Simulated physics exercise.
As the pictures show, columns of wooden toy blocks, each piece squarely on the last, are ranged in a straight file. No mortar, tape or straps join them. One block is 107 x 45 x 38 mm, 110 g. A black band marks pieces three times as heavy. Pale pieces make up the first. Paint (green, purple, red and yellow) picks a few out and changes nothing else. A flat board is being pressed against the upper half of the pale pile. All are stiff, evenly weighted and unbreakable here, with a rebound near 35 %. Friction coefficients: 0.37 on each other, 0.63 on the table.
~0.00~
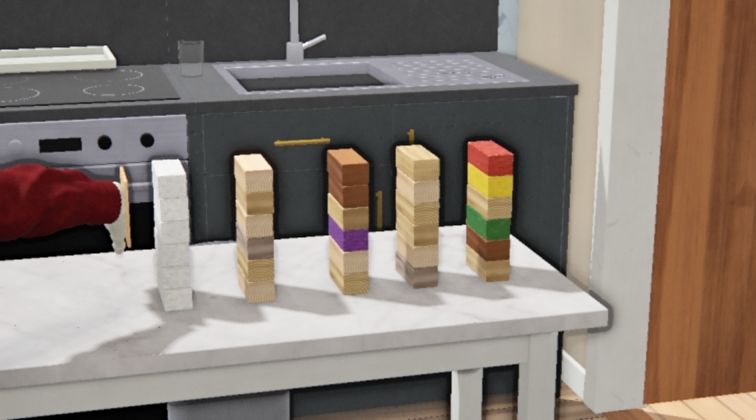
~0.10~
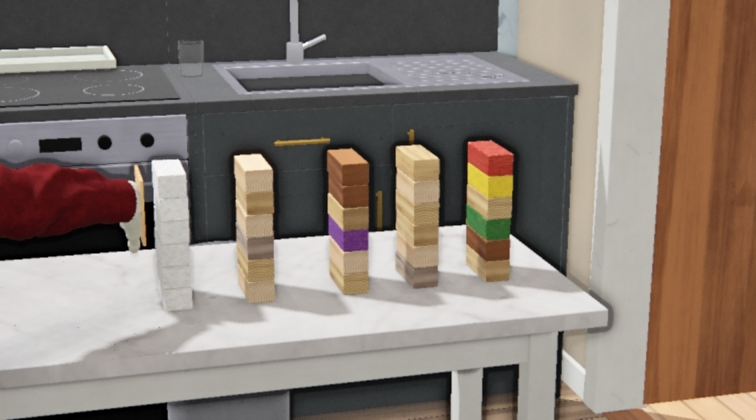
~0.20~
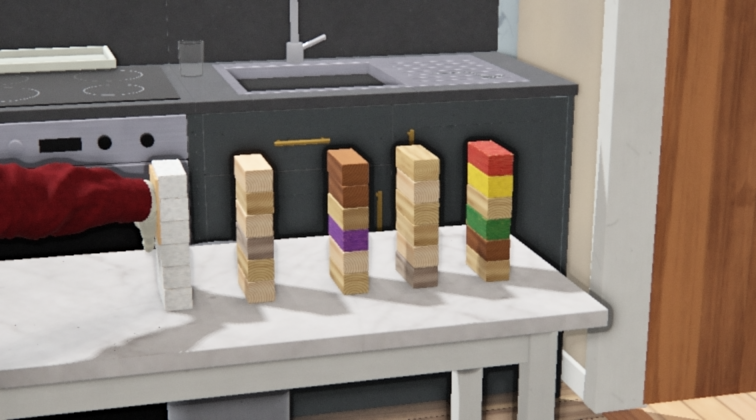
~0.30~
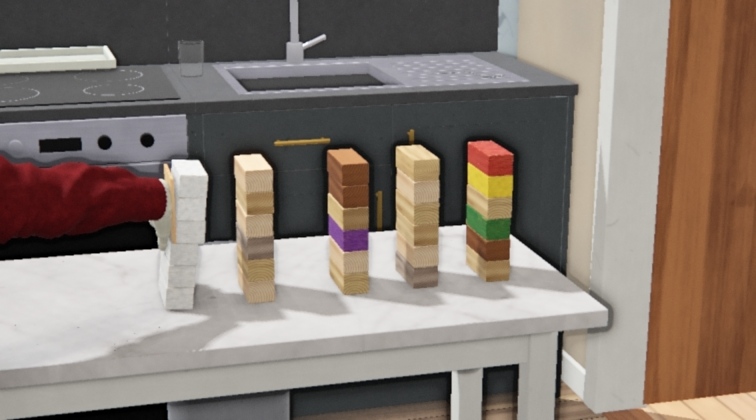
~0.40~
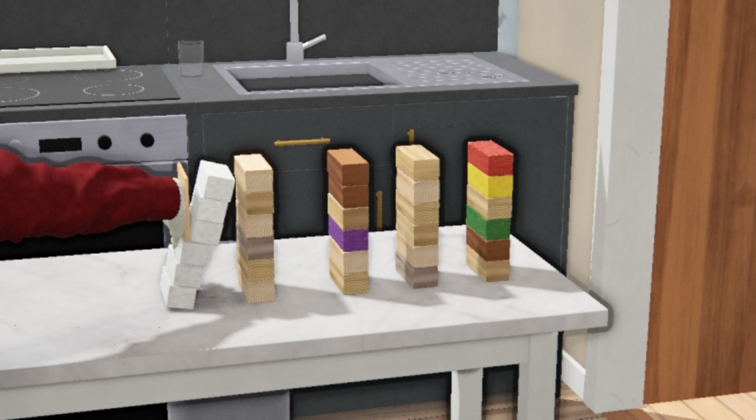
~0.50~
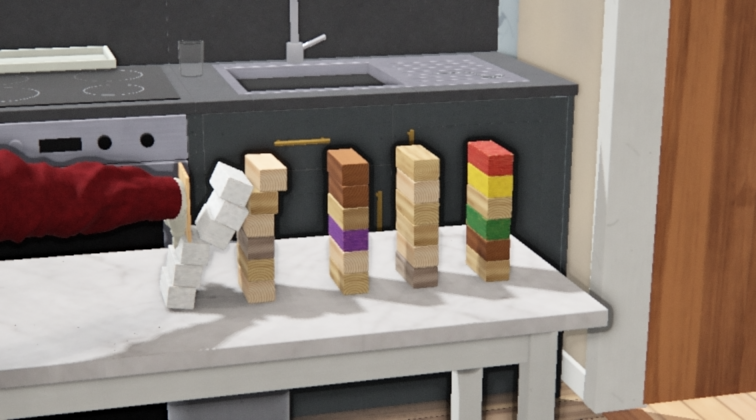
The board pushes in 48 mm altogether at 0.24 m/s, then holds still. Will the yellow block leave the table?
That block drops off.
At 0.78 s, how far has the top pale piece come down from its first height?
About 10 cm.
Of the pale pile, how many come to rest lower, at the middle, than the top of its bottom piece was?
2 pale pieces.
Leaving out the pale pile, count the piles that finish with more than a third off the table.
1 of them.
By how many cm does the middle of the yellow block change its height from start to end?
About 90 cm lower.
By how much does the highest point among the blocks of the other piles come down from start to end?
Roughly 11 cm.
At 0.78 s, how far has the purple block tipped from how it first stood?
Some 0°.
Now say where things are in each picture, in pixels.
In the first frame (each place is the centre of the face we see best), board (127, 206) 48 mm short; yellow block (501, 187); red block (501, 166); green block (498, 230); the others all in place.
The second frame shows board (142, 205) 24 mm short; yellow block (501, 187).
The third frame shows board (158, 204) 1 mm in; yellow block (501, 187).
The fourth frame shows board (173, 203) 24 mm in, top of the pale pile leaning 6°; yellow block (501, 187); the others all in place.
The fifth frame shows board (188, 202) 46 mm in, top of the pale pile leaning 15°; yellow block (501, 187); the others all in place.
The sixth frame shows board (188, 202) 48 mm in, stopped, top of the pale pile leaning 26°; yellow block (501, 187); red block (501, 166); purple block (356, 241); 2 have shifted.
By 0.78 s, 3 of the pale pile down; none of the 24 other blocks off the table, 7 disturbed; yellow block unmoved.
By 1.10 s, 3 of the pale pile down; none of the 24 other blocks off the table, 16 disturbed; yellow block unmoved; purple block tilted 46°, 23 mm lower.
By 1.48 s, 3 of the pale pile down; none of the 24 other blocks off the table, 21 disturbed; yellow block tilted 49°, 57 mm lower; purple block on its side.
By 2.06 s, 3 of the pale pile down; 5 of the 24 other blocks off the table; yellow block on its side; purple block on its side.
When it is over (2.3 s), 3 of the pale pile down; 5 of the 24 other blocks off the table; yellow block 90 cm lower; green block on its side; red block on its side.
